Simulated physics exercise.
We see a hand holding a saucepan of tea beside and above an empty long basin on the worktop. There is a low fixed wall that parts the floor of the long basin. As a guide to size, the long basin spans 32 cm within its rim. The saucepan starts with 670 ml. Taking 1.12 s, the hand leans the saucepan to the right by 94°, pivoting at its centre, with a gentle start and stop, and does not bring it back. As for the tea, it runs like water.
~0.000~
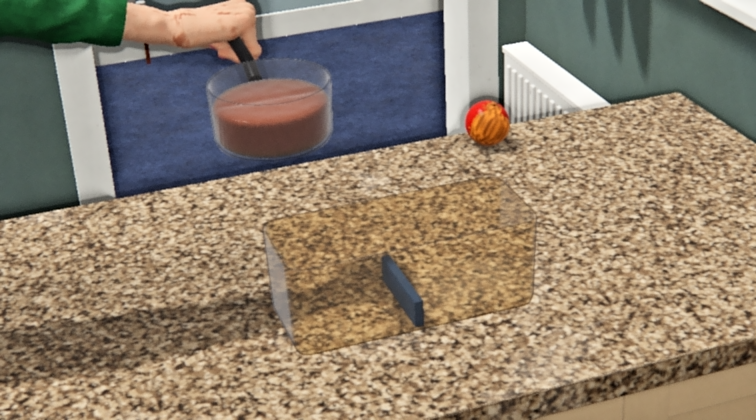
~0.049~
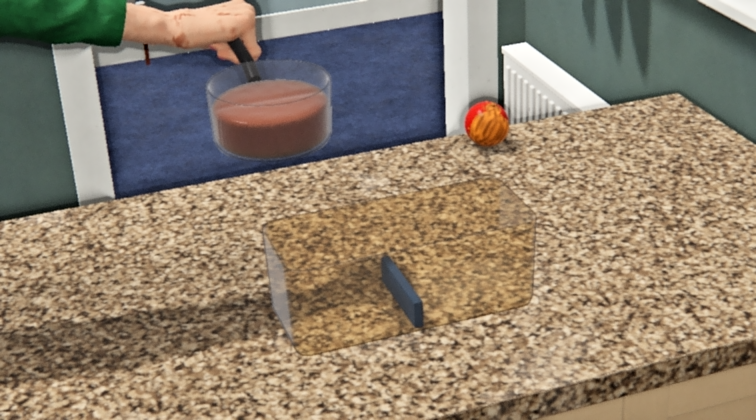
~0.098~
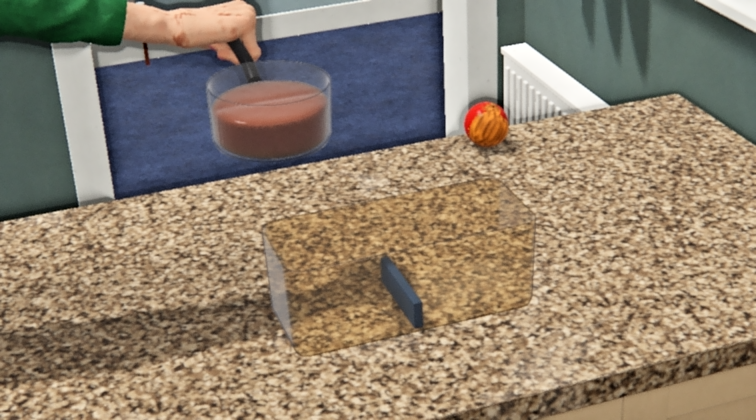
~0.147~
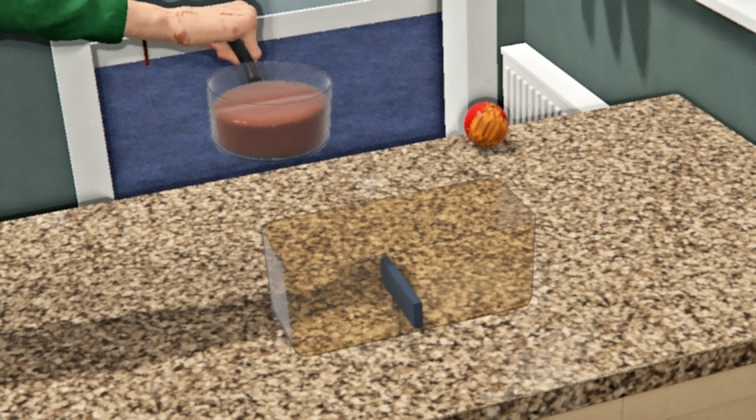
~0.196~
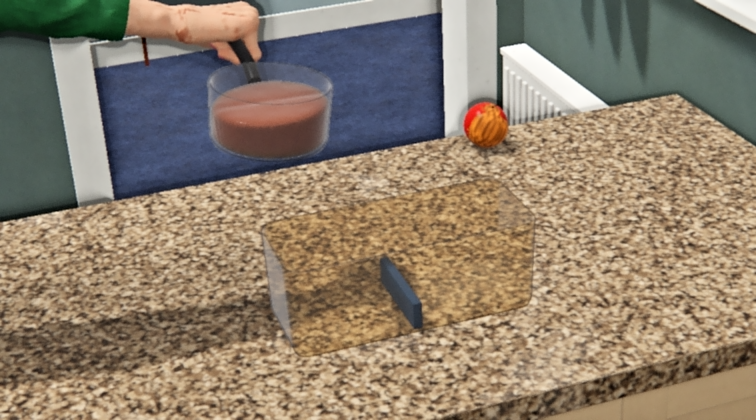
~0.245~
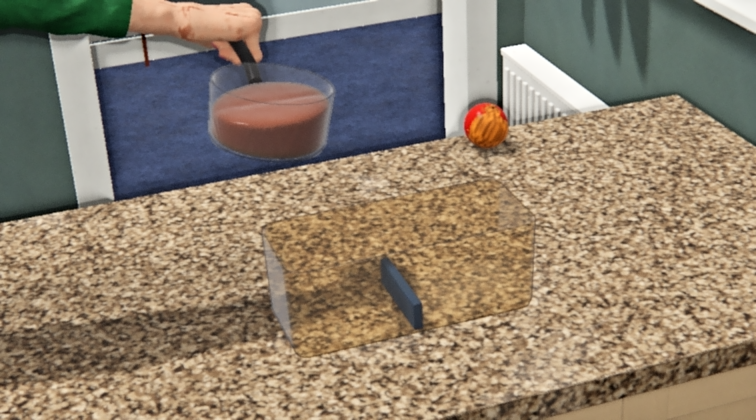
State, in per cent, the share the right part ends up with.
The right part ends up with roughly 46 %.
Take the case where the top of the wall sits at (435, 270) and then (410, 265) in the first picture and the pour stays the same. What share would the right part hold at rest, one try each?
Some 5 in a hundred, then some 20 in a hundred.
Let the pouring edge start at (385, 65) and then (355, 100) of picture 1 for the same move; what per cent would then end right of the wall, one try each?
Try 1: 90 %; try 2: 65 %.
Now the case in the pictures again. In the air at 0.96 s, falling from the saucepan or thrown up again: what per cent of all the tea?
About 18 percent.
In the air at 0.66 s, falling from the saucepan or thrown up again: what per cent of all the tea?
Share: Roughly 28 per cent.
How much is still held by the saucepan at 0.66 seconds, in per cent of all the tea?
About 70 per cent.
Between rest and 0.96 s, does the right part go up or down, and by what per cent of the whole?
I'd say it grows by some 5.
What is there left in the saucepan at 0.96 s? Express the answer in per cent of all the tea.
Remaining share: Approx. 18 %.
By 0.66 s the tilt is 60° and 70 per cent is still to pour, 3 is left of the wall and 0 right of it.
By 0.96 s the tilt is 89° and 19 per cent is still to pour, 22 is left of the wall and 41 right of it.
By 1.28 s the tilt is 94° and 3 per cent is still to pour, 47 is left of the wall and 45 right of it.
By 1.62 s the tilt is 94° and 1 per cent is still to pour, 52 is left of the wall and 46 right of it.
At rest 53 per cent lies left of the wall, 46 right of it and 1 outside.
